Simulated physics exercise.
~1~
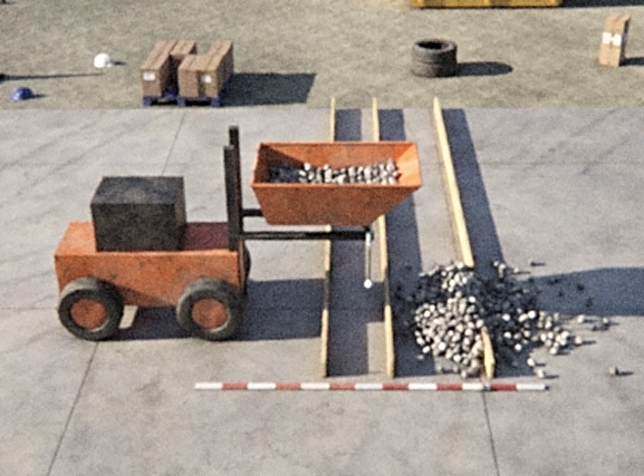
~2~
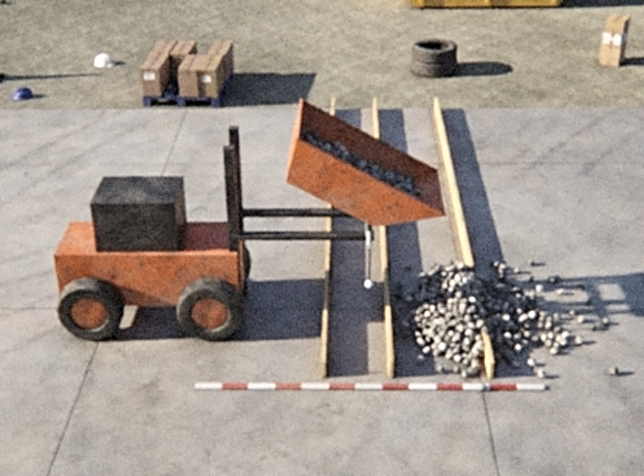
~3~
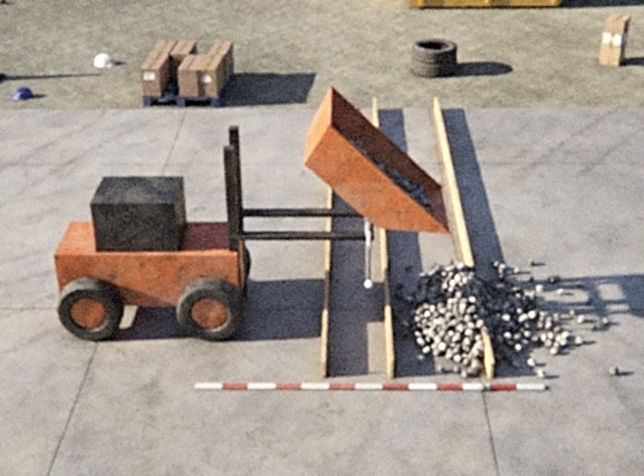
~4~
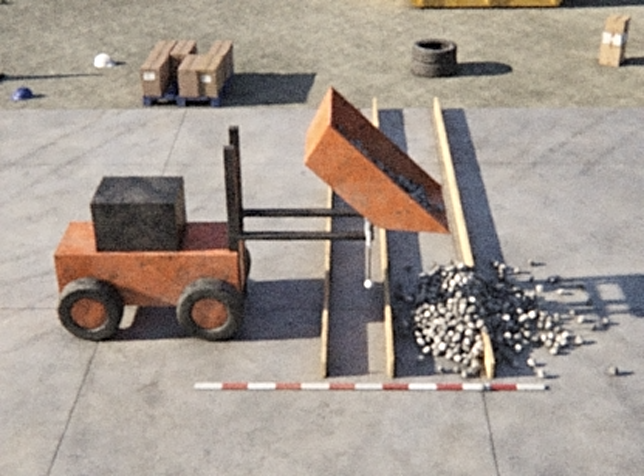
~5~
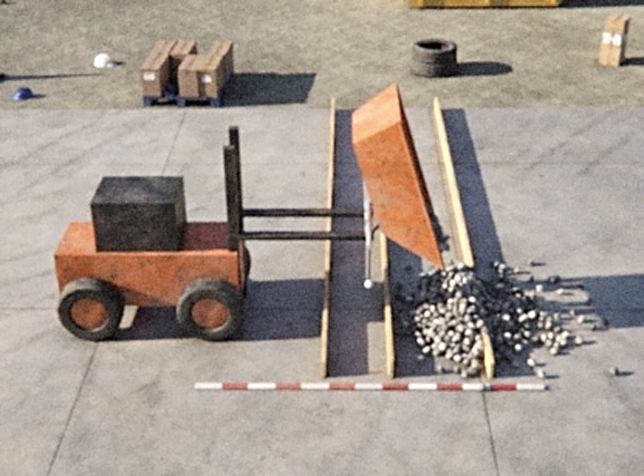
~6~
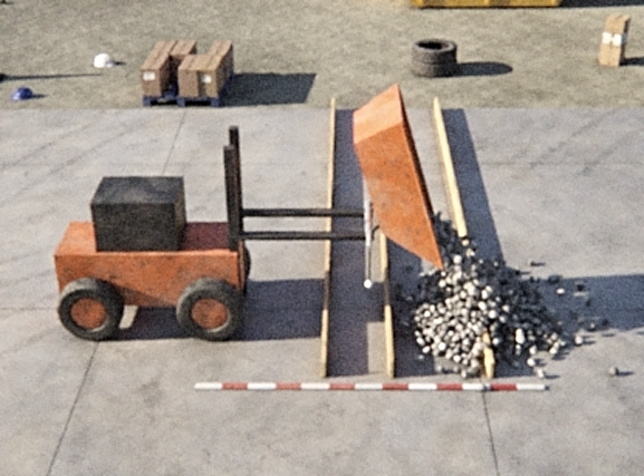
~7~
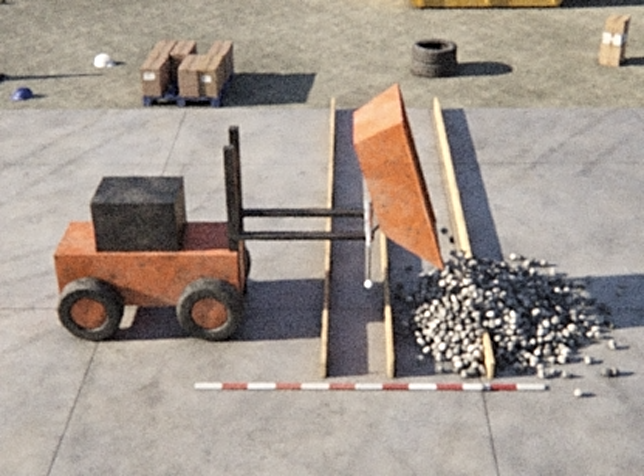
At the start, an orange loader-like vehicle stands on a paved yard, holding a raised skip full of grey stones above wooden boards on the ground, with a stone heap already lying around the far right board. The skip tips forward to the right, pauses at a slant with its load still inside, then tips further until it hangs steeply. Stones slide out over its lower edge onto the old heap. The pile grows and spreads to the right past the last board, while the vehicle stays put. Finally the skip hangs still above the broader heap.
